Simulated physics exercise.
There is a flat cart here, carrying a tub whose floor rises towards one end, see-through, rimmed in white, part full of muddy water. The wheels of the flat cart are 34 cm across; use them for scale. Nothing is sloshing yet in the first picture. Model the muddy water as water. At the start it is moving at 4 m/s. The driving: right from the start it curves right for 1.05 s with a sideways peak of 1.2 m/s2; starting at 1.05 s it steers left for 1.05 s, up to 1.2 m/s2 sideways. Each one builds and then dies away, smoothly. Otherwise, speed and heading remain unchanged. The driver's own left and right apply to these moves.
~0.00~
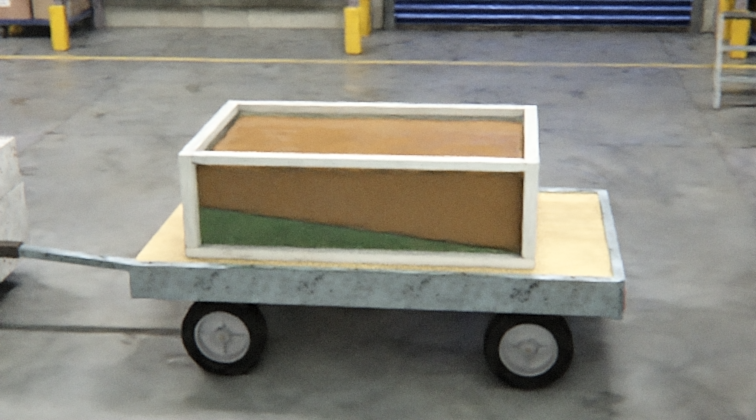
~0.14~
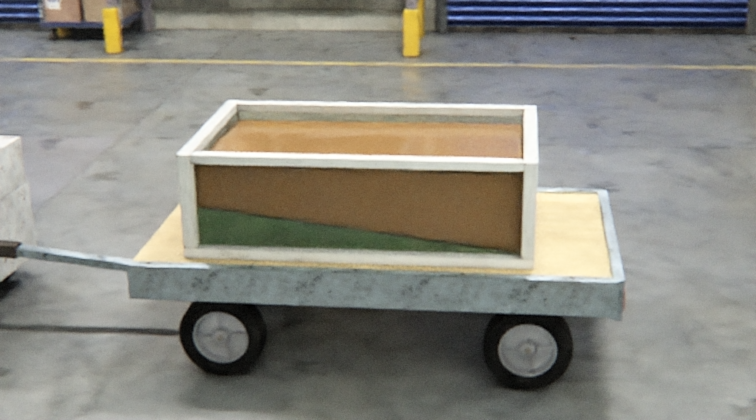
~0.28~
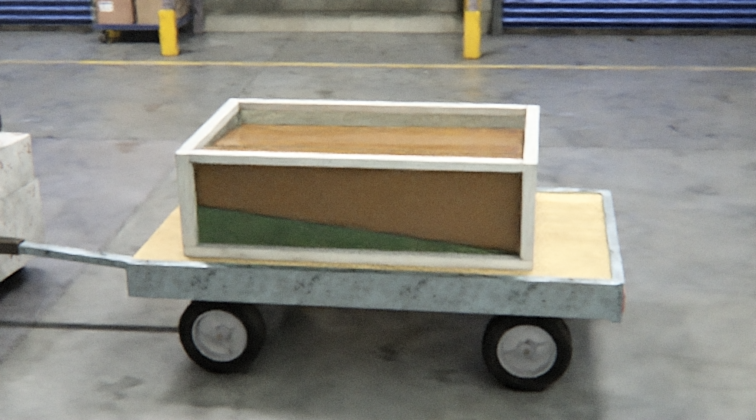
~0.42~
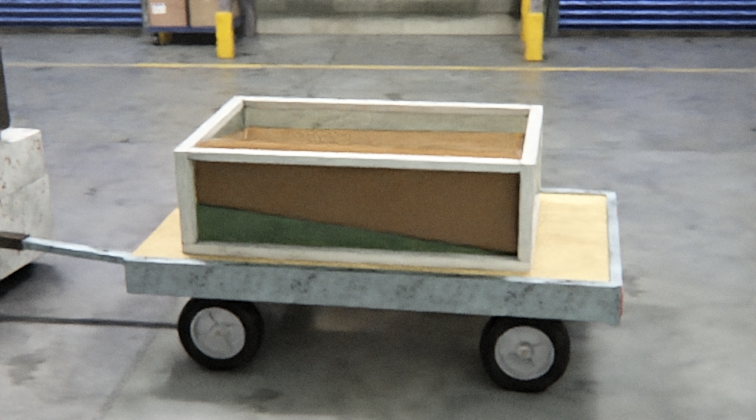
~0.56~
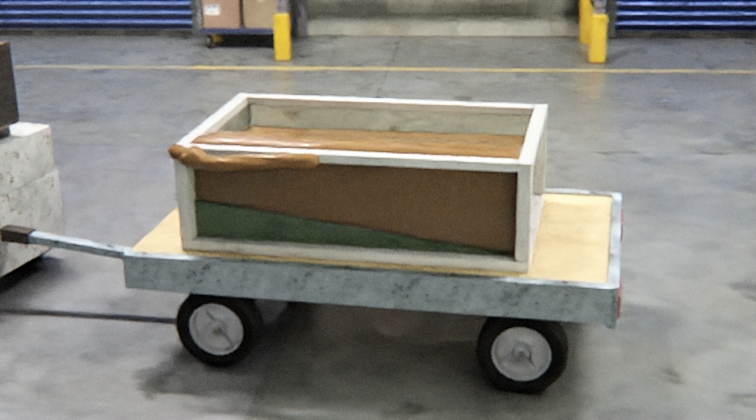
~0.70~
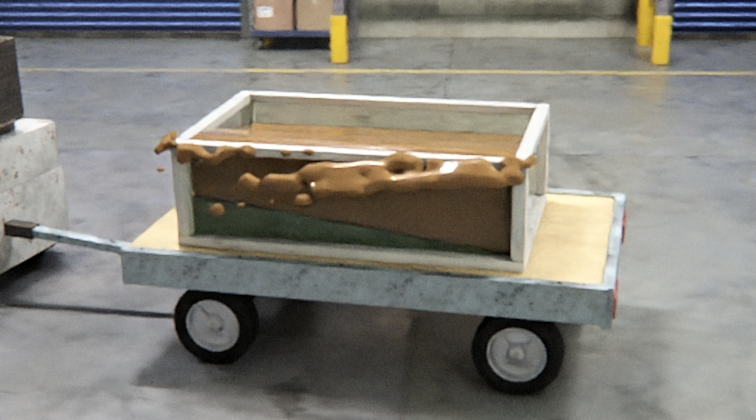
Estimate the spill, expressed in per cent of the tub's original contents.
The spill comes to around 3 in every hundred.
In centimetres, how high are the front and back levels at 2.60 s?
At the front the surface is at 34 cm, while at the back it is at 32 cm.
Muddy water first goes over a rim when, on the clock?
At roughly 0.8 s.
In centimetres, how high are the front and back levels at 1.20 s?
Around 34 cm toward the front, with 32 cm behind.
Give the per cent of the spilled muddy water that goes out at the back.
I'd estimate some 0 percent of what spills.
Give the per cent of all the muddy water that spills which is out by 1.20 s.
About 40 percent at that moment.
By 1.20 s the surface is 35 cm up at the front and 32 cm at the back; 1 per cent is out, over the near side.
By 1.90 s the surface is 34 cm up at the front and 31 cm at the back; 3 per cent is out, over the far side and the near side.
By 2.60 s the surface is 33 cm up at the front and 31 cm at the back; 3 per cent is out, over the far side and the near side.
By 5.09 s 3 per cent is out, over the far side and the near side, 7 of 223 litres.
